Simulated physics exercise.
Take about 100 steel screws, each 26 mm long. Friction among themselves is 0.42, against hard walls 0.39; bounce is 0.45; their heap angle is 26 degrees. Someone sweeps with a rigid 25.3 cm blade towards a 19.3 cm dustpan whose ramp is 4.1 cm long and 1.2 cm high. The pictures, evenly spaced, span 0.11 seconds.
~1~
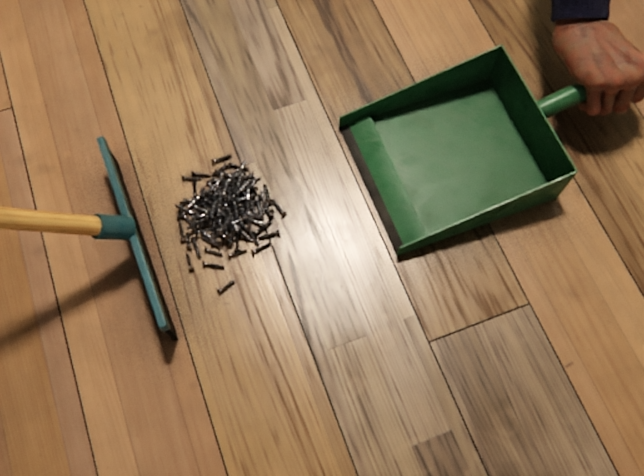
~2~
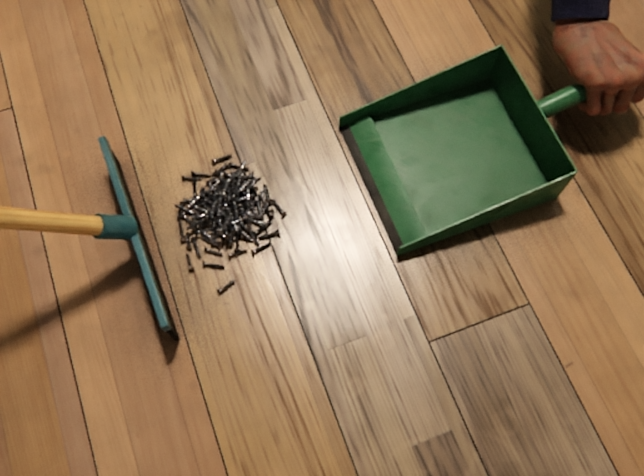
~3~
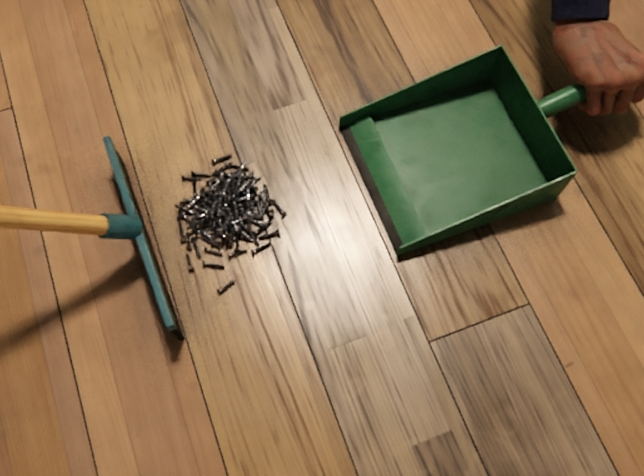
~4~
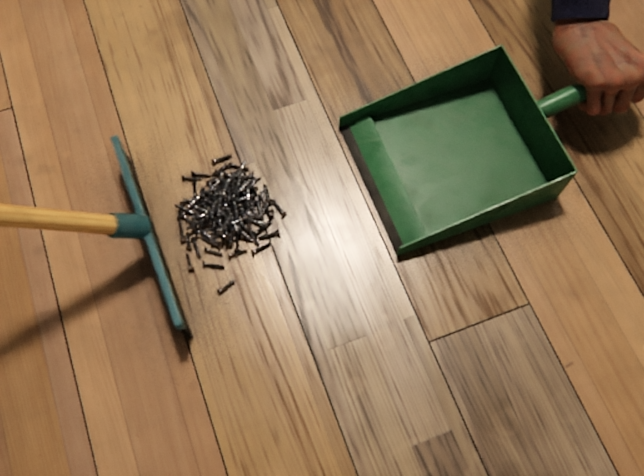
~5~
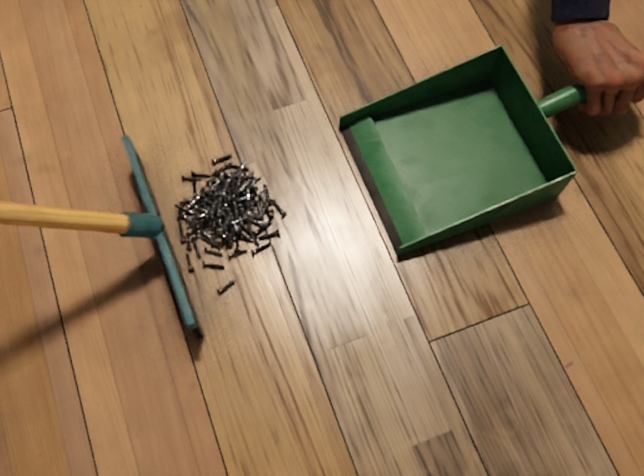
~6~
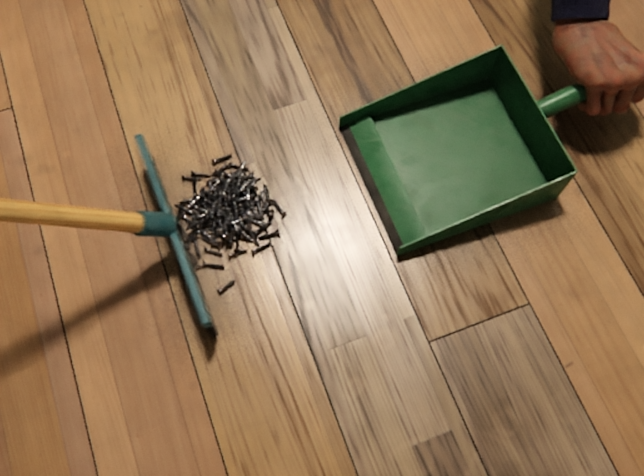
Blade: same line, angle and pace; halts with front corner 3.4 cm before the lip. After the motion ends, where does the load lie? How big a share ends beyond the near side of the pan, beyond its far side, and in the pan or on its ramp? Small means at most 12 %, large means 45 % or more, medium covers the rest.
Shares: Near side - small; far side - small; pan - medium.
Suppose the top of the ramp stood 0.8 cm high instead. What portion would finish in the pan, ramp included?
Estimate with the new ramp: Some 40 in a hundred.
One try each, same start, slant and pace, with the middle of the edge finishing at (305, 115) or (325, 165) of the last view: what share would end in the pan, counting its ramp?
I'd expect around 15 percent, then around 30 percent.
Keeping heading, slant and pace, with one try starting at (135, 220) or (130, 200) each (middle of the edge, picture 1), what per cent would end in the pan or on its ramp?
Roughly 35 % and 35 %.
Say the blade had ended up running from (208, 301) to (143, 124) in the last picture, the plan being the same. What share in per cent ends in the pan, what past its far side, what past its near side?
You'd see pan at 40, far at 25 and near at 0.
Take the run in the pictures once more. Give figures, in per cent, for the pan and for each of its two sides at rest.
Near side 0 %, far side 5 %, pan 30 %.
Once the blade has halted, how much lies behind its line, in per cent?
0 %.
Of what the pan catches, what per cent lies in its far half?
Roughly 50 per cent.
Then, 0.15 s after the last picture, middle of the blade 13 cm from the lip; 0 % over the lip, far side 5 %, near side 0 %.
Then, 0.25 s after the last picture, middle of the blade 6 cm from the lip; 0 % over the lip, far side 5 %, near side 0 %.
Then, 0.48 s after the last picture, middle of the blade 4 cm from the lip; 30 % over the lip, far side 5 %, near side 0 %.
In the end, near side 0 %, far side 5 %, pan 30 %, in front of the lip or behind the blade 60 %.
